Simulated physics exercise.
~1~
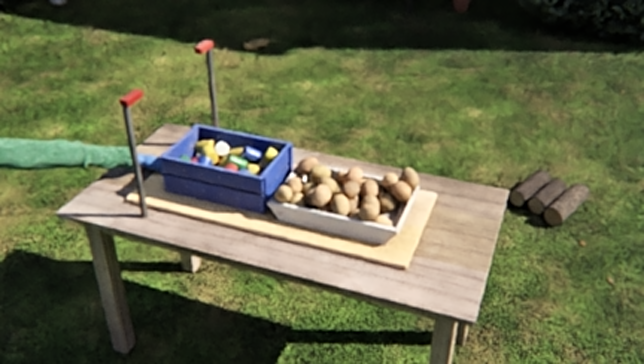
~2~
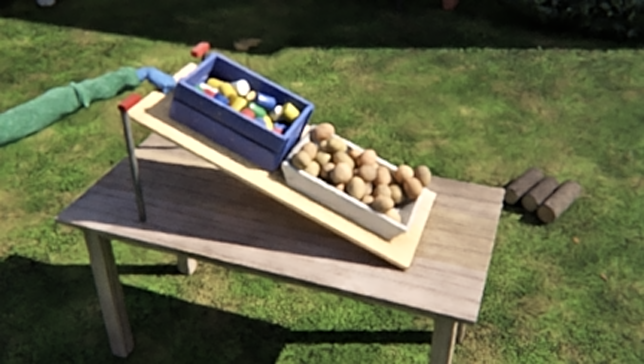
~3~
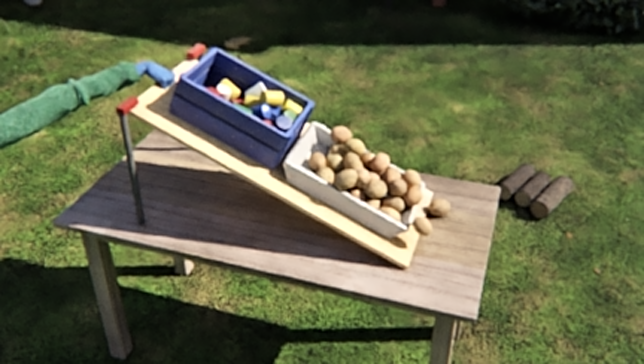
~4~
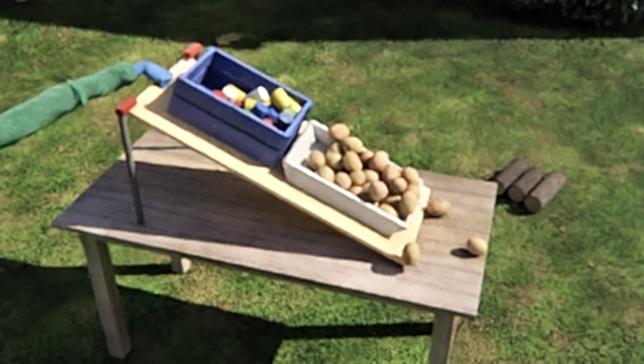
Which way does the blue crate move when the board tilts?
The blue crate moves up, carried by the rising left end of the board.
